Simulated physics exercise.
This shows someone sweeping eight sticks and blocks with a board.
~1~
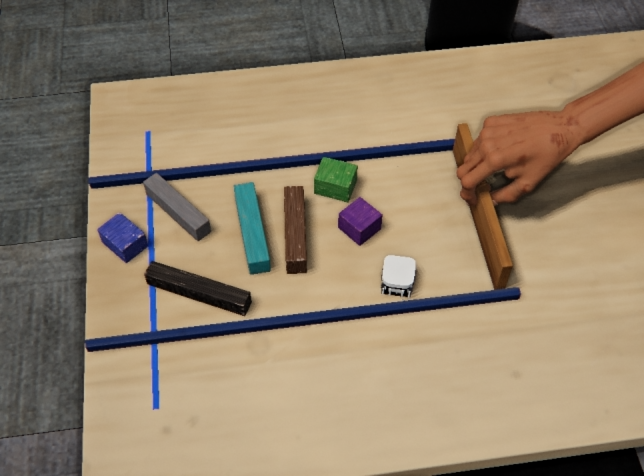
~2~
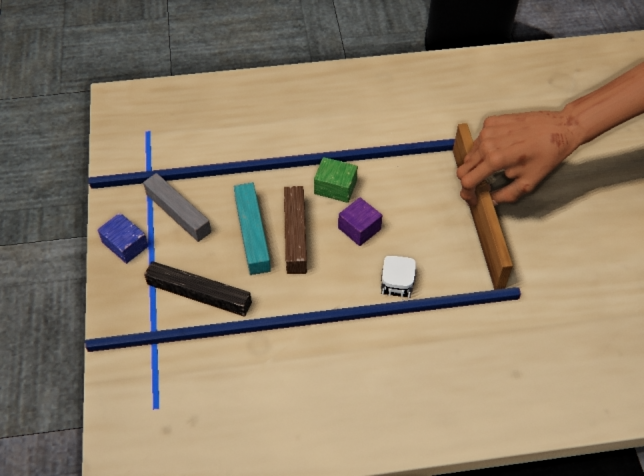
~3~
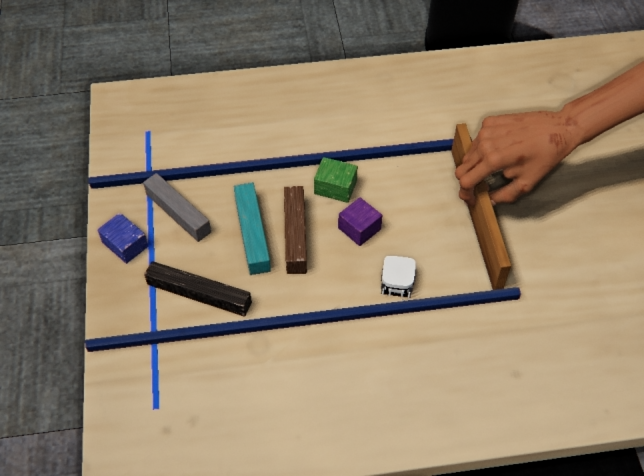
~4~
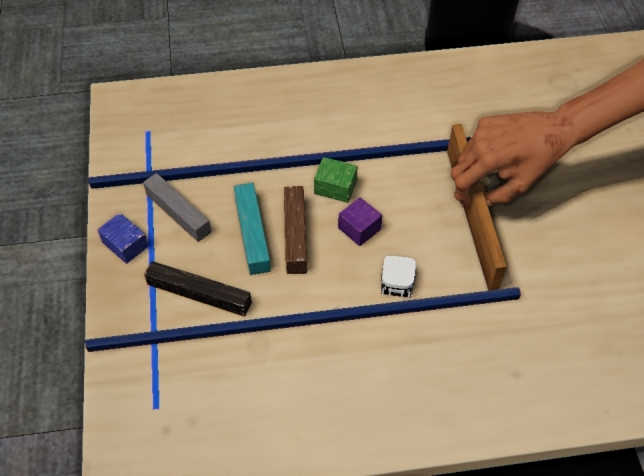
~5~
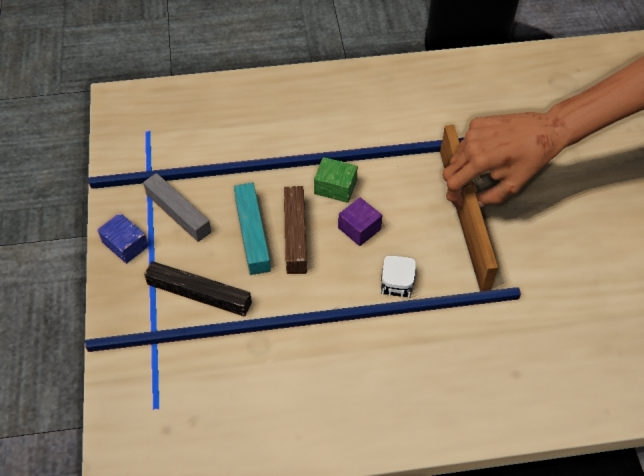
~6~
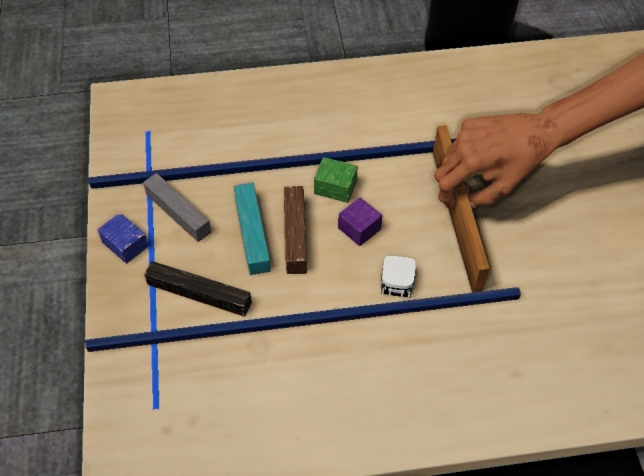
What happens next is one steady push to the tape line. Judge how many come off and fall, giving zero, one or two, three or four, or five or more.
Three to four.
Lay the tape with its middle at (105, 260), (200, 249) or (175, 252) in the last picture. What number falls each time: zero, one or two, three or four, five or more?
Try 1 - more than four; try 2 - none at all; try 3 - 1 or 2.
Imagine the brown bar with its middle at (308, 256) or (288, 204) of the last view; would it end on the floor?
So in the first try it is not lost, and in the second it is not lost.
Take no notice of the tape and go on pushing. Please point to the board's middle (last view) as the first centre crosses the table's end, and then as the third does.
First roughly (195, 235), later roughly (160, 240).
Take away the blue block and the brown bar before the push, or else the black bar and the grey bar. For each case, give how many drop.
The counts would be 2 and 1.
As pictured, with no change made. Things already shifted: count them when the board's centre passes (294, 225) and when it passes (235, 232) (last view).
Counting first: 5, next 8.
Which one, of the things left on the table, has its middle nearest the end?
Going by centres, it is the turquoise bar.
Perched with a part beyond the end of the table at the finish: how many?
It's 1.
Soon after, none off yet; blue block at rest near (123, 238); grey bar at rest near (177, 207); black bar at rest near (198, 289).
In the end, the number that fall off is three or four; gone, black bar, grey bar and blue block.
